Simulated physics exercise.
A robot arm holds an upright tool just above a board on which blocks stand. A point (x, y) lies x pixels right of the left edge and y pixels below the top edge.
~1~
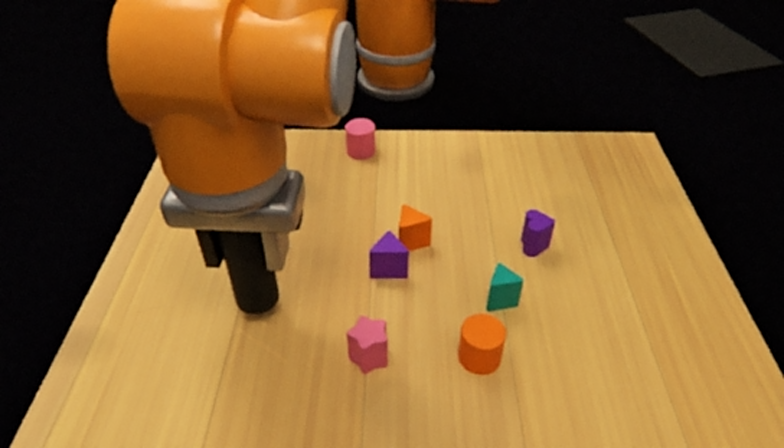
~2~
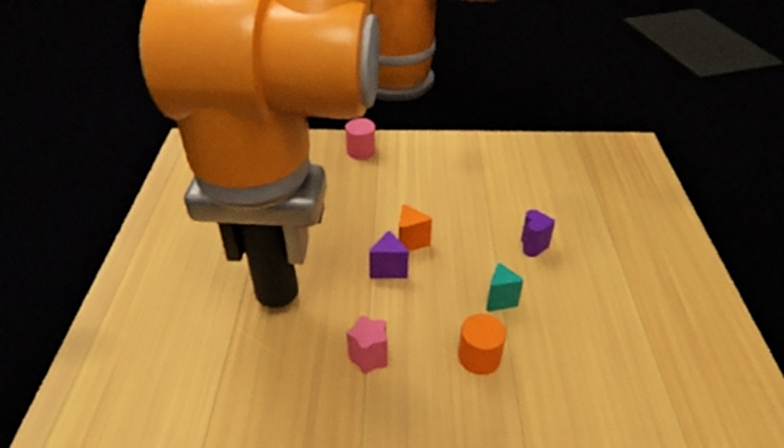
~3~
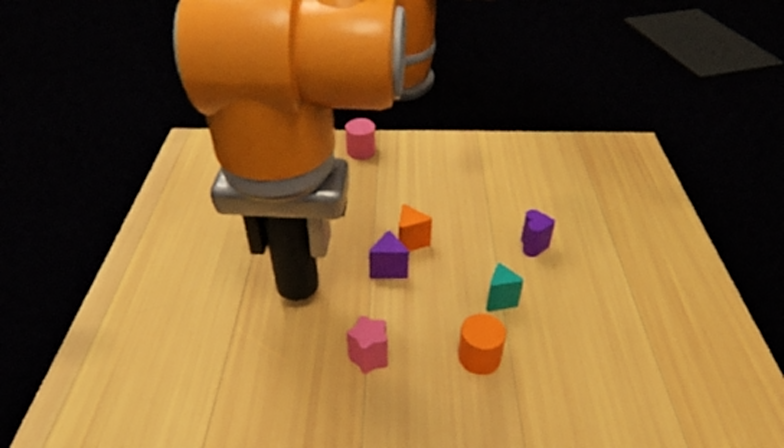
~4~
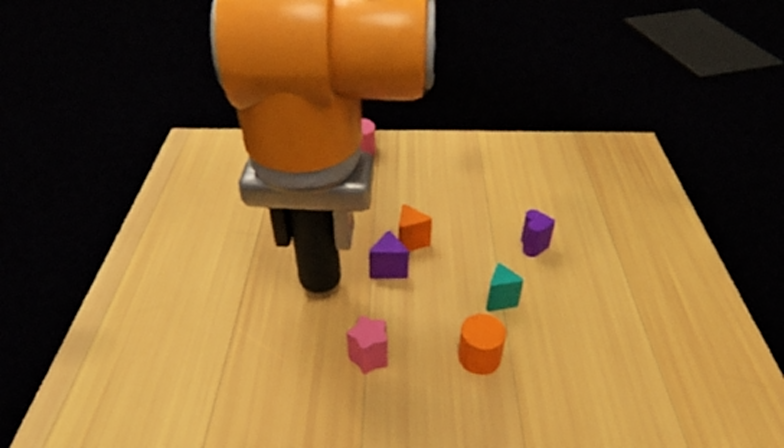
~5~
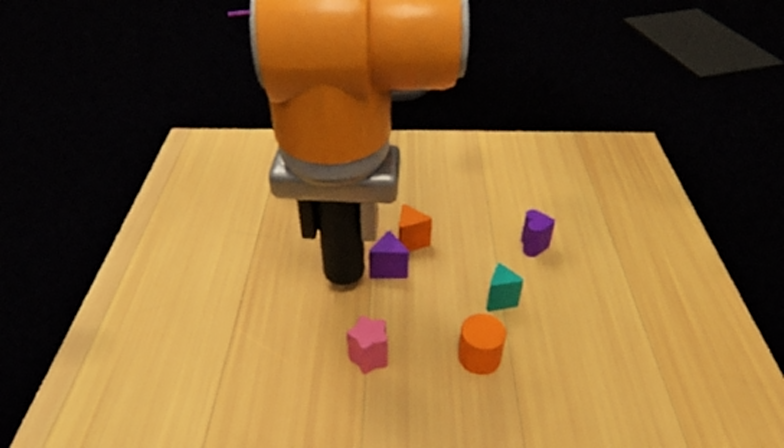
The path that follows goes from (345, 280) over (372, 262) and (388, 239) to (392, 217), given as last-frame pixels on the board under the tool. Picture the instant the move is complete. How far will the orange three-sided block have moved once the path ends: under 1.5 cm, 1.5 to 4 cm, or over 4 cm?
It shifts under 1.5 cm.
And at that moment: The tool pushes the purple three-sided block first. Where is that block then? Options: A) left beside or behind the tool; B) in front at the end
(A)
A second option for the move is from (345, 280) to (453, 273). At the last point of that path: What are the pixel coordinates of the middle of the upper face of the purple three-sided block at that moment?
Its top middle will sit at (447, 224).
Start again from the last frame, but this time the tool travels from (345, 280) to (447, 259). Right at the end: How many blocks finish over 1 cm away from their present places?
The push will move one block.
The first path, step by step. One third of the way, tool (372, 251); purple three-sided block (405, 240).
Two thirds of the way, tool (388, 229); purple three-sided block (407, 240); orange three-sided block (420, 212).
At the end, tool (392, 207); pink star not moved; purple three-sided block (407, 240); orange three-sided block (421, 211).
